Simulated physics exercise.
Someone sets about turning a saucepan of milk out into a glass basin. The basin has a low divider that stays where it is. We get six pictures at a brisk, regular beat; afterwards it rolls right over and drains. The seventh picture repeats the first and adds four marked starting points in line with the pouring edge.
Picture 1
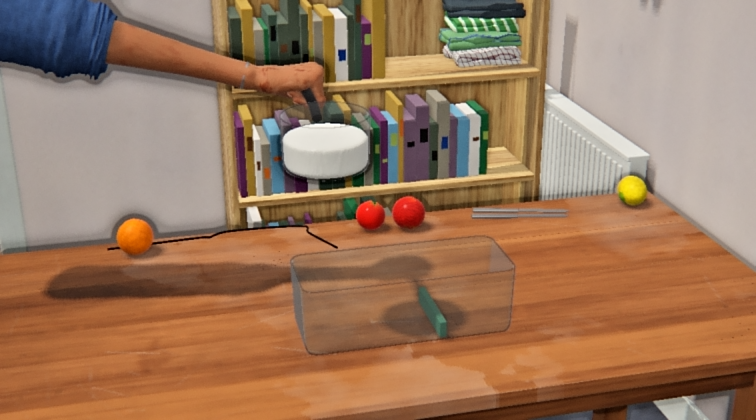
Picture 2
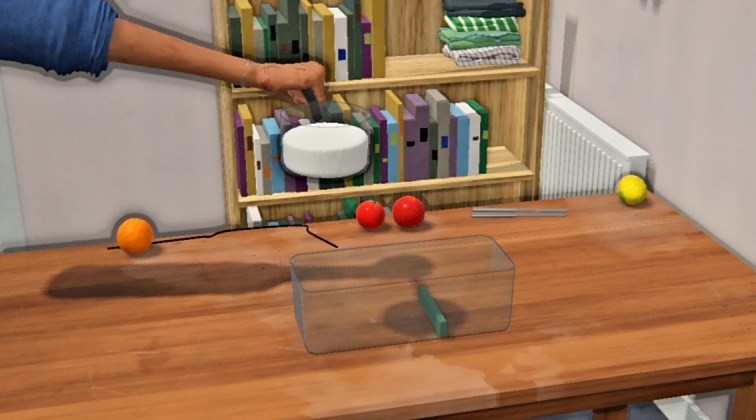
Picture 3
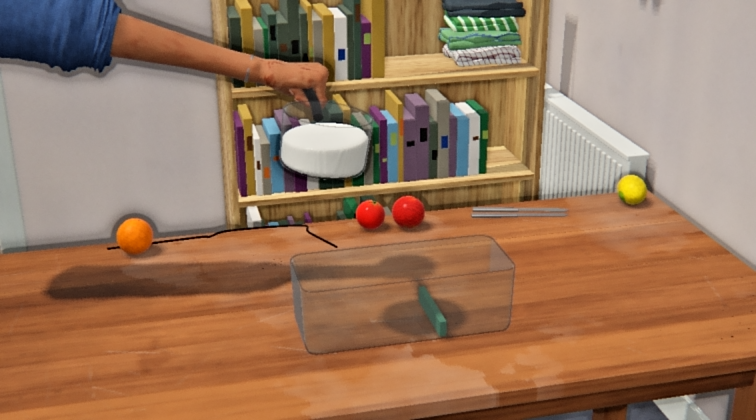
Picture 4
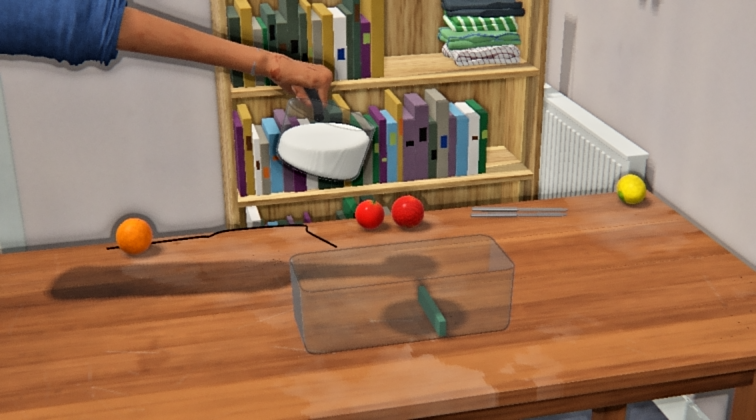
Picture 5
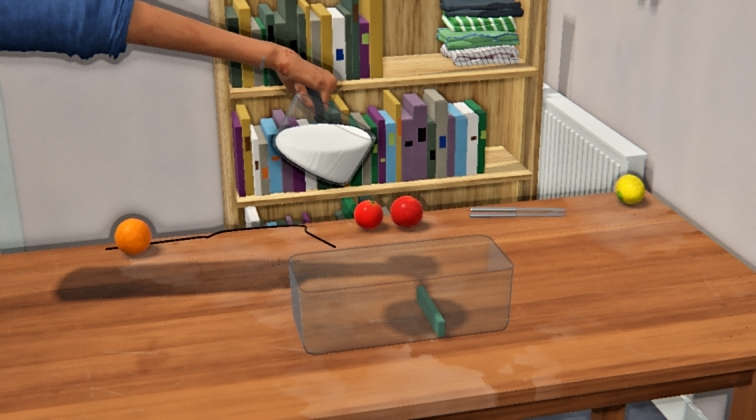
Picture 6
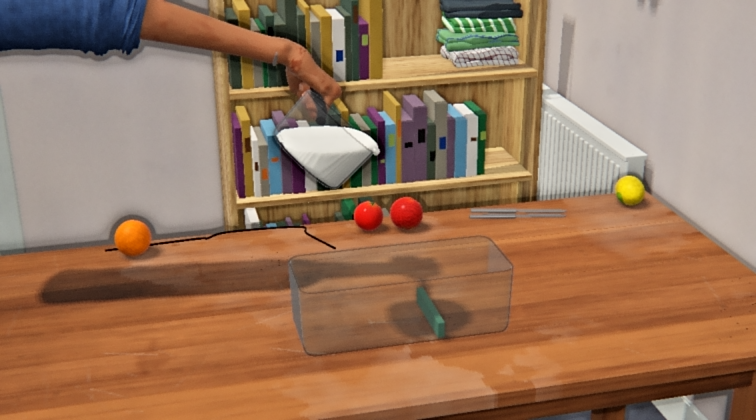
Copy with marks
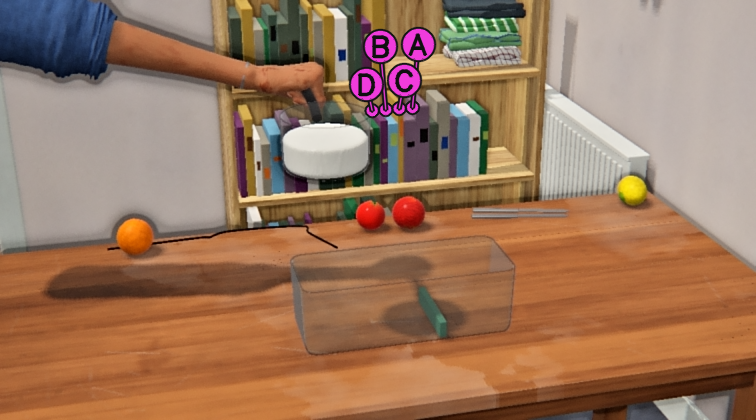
In the video, a hand holds a pan of white milk above a wooden table with a clear glass basin, an orange, two red fruits and a lemon, then gradually tilts it until milk just crosses the lip.
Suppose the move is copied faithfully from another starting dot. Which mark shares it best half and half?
Take B.
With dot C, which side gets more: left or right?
More ends on the right.
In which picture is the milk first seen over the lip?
In picture 6.
On the marked copy, A at (412, 107); B at (385, 109); C at (399, 108); D at (372, 110).
With A, about 27 % ends left of the wall and 72 % right of it.
With B, about 51 % ends left of the wall and 47 % right of it.
With C, about 27 % ends left of the wall and 72 % right of it.
With D, about 71 % ends left of the wall and 27 % right of it; 3 % is lost outside.
